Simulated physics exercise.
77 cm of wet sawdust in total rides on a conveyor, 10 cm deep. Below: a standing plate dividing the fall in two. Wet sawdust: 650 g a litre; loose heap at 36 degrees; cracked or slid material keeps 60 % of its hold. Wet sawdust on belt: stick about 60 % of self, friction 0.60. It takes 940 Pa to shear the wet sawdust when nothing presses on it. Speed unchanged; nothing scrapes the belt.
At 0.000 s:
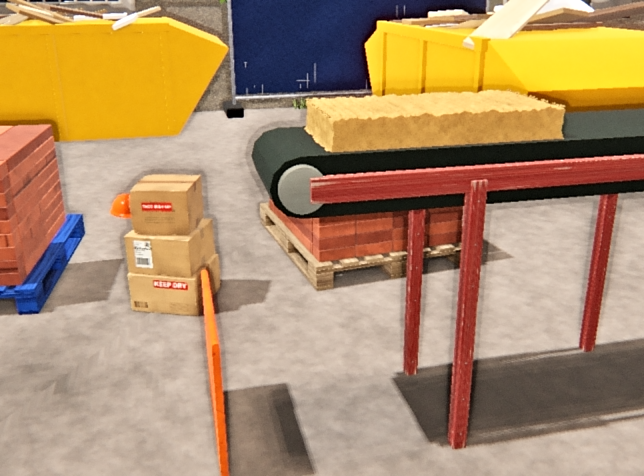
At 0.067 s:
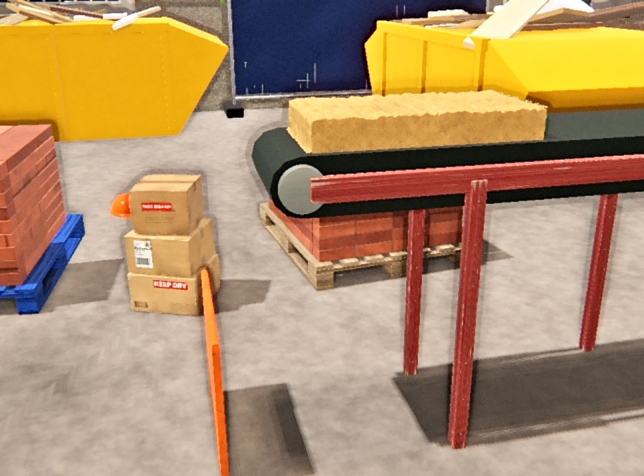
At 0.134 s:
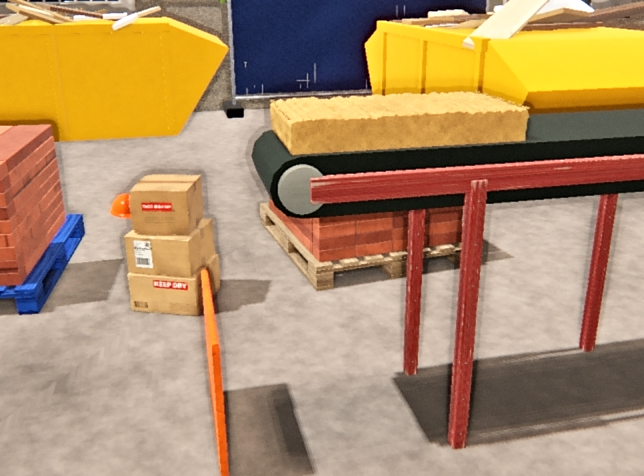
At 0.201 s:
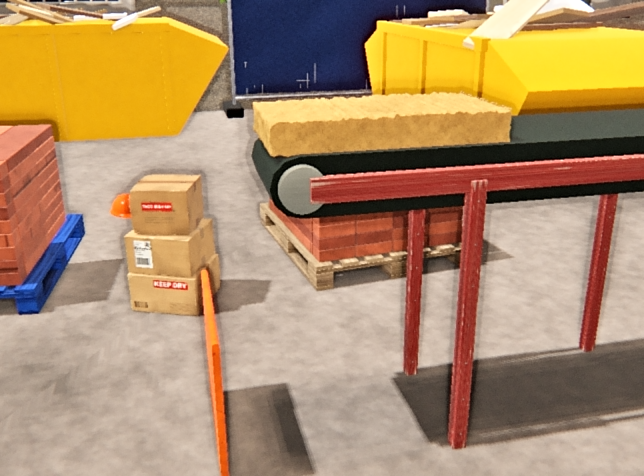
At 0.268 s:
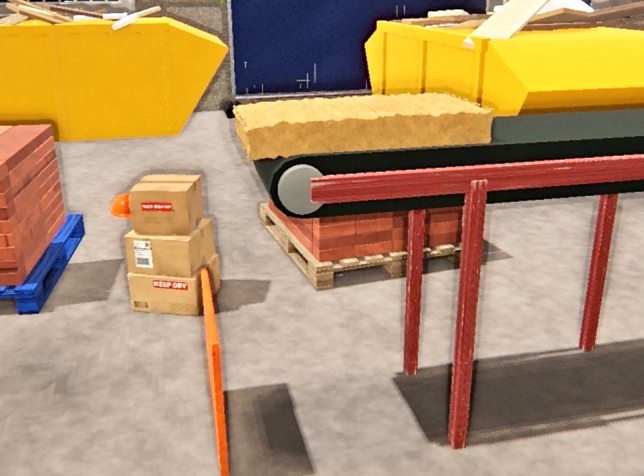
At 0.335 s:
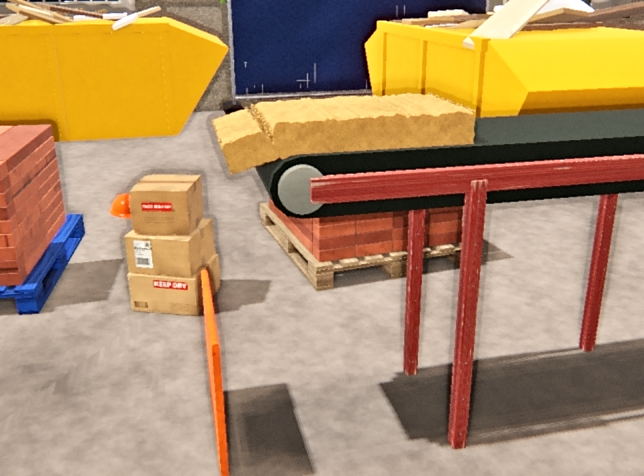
A thick yellow slab of crumbly material rides a dark conveyor belt with red legs in an outdoor yard, seen from slightly above by a still camera. Yellow skips stand behind, with stacked cardboard boxes, an upright orange plate and reddish blocks on a blue pallet at left. The slab slides steadily left, extends past the roller in one piece, then cracks and its front section tilts downward.
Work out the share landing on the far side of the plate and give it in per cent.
Close to 100 out of 100.
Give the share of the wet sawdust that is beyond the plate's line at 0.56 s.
Near 20 per cent then.
By 0.56 s, 20 % is beyond the plate's line.
By 0.83 s, 52 % is beyond the plate's line.
By 1.09 s, 83 % is beyond the plate's line.
By 1.36 s, 100 % is beyond the plate's line.
By 2.58 s, at the end, 100 % is beyond the plate's line.
